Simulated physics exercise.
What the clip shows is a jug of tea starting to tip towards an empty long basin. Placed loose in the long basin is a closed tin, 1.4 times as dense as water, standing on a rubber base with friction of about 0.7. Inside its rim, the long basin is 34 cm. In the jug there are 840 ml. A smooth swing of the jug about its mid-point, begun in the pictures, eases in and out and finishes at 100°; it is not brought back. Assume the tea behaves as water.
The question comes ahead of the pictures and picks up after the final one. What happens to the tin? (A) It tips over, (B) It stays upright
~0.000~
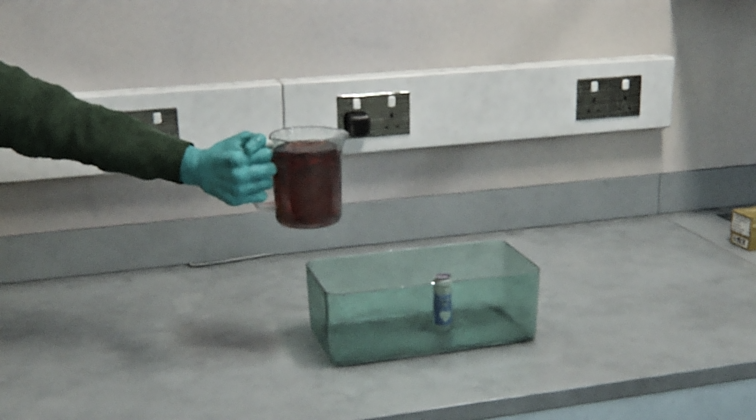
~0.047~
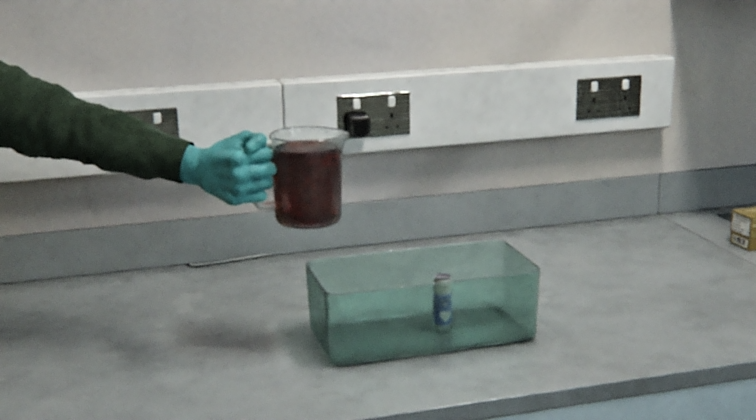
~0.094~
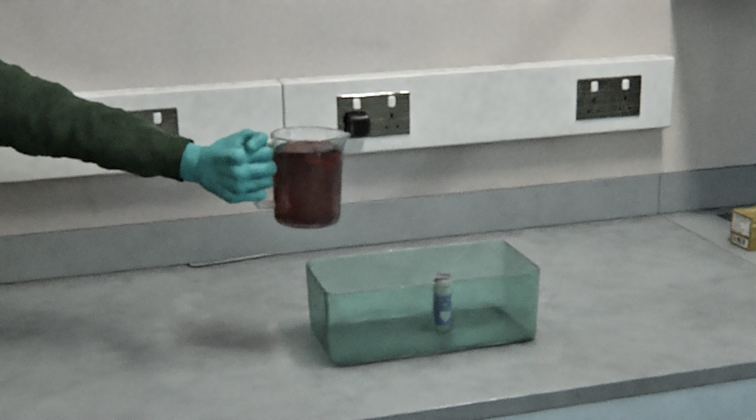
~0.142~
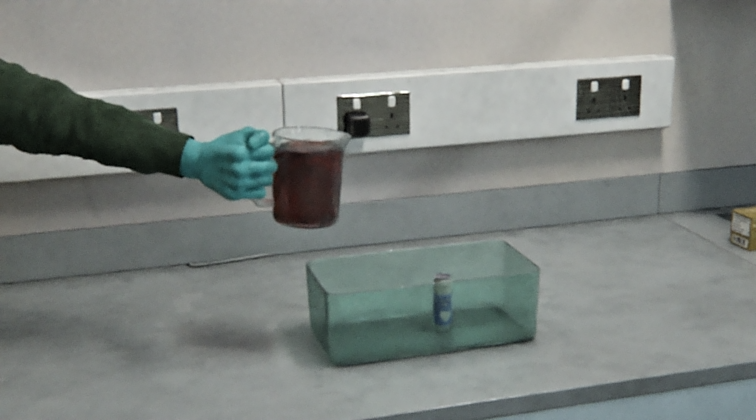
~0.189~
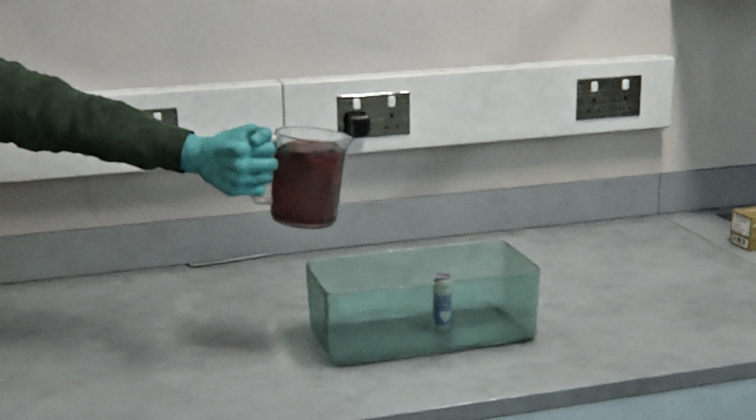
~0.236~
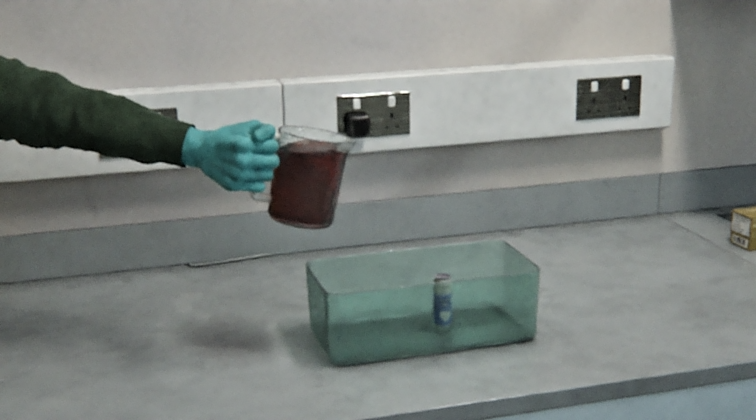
B, it stays upright.
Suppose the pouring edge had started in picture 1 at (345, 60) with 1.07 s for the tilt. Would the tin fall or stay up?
Then the tin comes down.
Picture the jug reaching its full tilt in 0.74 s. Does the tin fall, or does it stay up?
Outcome - the tin remains standing.
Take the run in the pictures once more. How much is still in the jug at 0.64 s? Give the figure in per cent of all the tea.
Around 84 percent.
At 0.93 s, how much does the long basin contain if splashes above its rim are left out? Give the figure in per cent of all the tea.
About 40 per cent.
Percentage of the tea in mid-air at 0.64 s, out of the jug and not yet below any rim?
Some 14 per cent, I reckon.
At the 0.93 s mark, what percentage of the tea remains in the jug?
Close to 38 percent of the total.
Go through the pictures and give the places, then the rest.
The first picture shows tilt 0°; pouring edge (348, 132); surface from (272, 149) to (339, 144); the long basin's rim runs from (316, 279) to (522, 255); the tin's top is at (442, 279).
The second picture shows tilt 0°; pouring edge (348, 132); surface from (273, 149) to (339, 144).
The third picture shows tilt 2°; pouring edge (349, 133); surface from (273, 148) to (339, 144).
The fourth picture shows tilt 4°; pouring edge (351, 135); surface from (274, 148) to (341, 144).
The fifth picture shows tilt 8°; pouring edge (353, 137); surface from (276, 148) to (343, 145).
The sixth picture shows tilt 12°; pouring edge (355, 141); surface from (278, 149) to (346, 146).
Then, 0.64 s in, the tilt is 65° and 85 per cent is still to pour; the tin stands where it began.
Then, 0.93 s in, the tilt is 96° and 38 per cent is still to pour; the tin stands where it began.
Then, 1.24 s in, the tilt is 100° and 7 per cent is still to pour; the tin stands where it began.
Then, 1.57 s in, the tilt is 100° and 1 per cent is still to pour; the tin stands where it began.
Finally, the tin stands where it began.
